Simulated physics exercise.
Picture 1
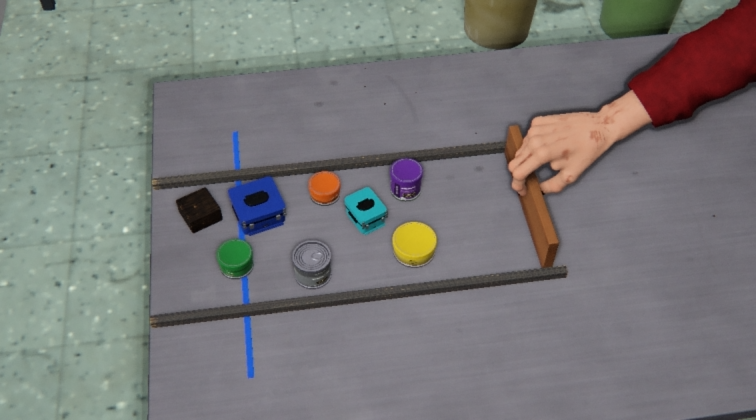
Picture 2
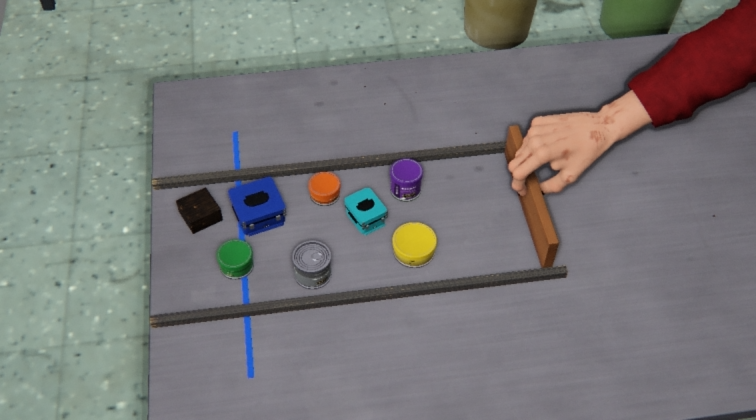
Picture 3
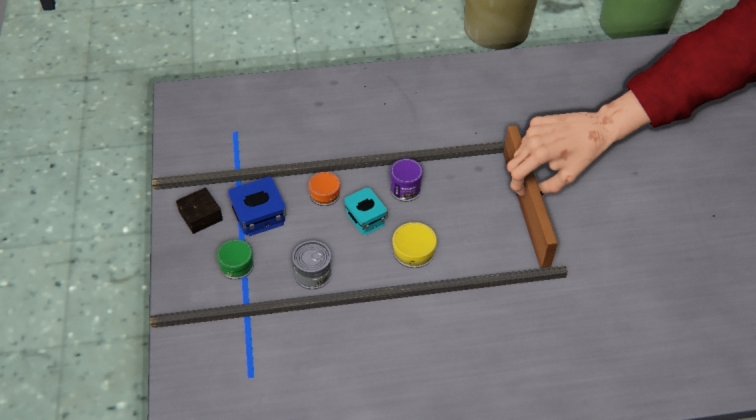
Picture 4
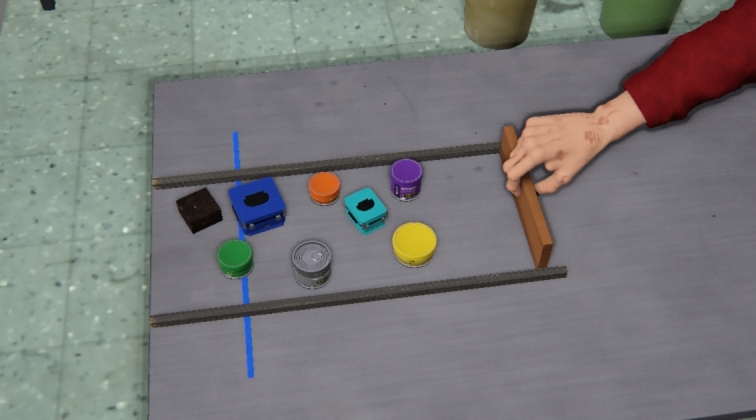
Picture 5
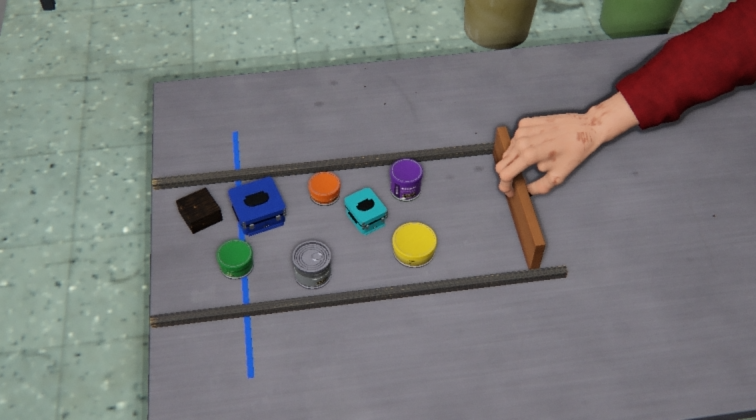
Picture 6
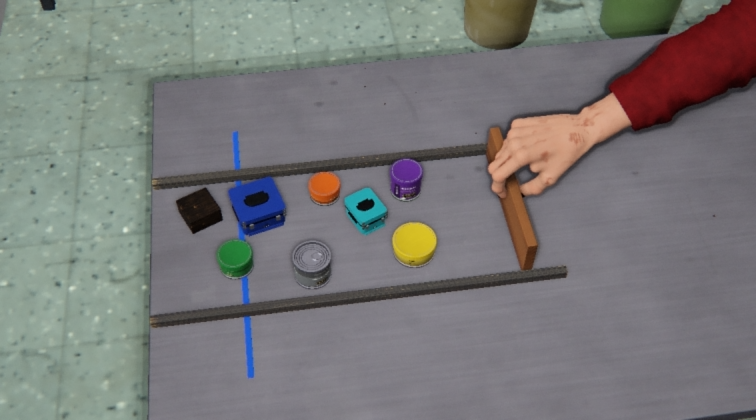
On a grey table, a hand slides a wooden board slightly left toward scattered small containers.
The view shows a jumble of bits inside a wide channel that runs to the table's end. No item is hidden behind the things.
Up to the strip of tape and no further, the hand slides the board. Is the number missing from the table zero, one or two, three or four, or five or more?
Lost: A pair at most, not none.
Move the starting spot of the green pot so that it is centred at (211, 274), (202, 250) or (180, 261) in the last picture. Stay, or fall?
Results by place: It remains there; it remains there; it remains there.
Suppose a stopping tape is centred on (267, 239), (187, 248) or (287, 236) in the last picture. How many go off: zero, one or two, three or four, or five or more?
Zero; three to four; zero.
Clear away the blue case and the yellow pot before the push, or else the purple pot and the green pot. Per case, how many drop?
The count is 0 in one try and 1 in the other, in that order.
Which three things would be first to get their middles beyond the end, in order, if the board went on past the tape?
The order goes the black block, the green pot, and then the blue case.
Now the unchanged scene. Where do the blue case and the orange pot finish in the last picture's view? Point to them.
Roughly (184, 225) for the first and roughly (195, 192) for the second.
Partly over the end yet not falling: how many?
Result: 0.
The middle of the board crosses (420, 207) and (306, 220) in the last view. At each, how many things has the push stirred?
The count is 2 at the first point and 7 at the second.
Soon after, none off yet; black block at rest near (200, 211); green pot at rest near (236, 260); blue case at rest near (258, 207).
At rest, the number that fall off is one or two; fallen, black block.
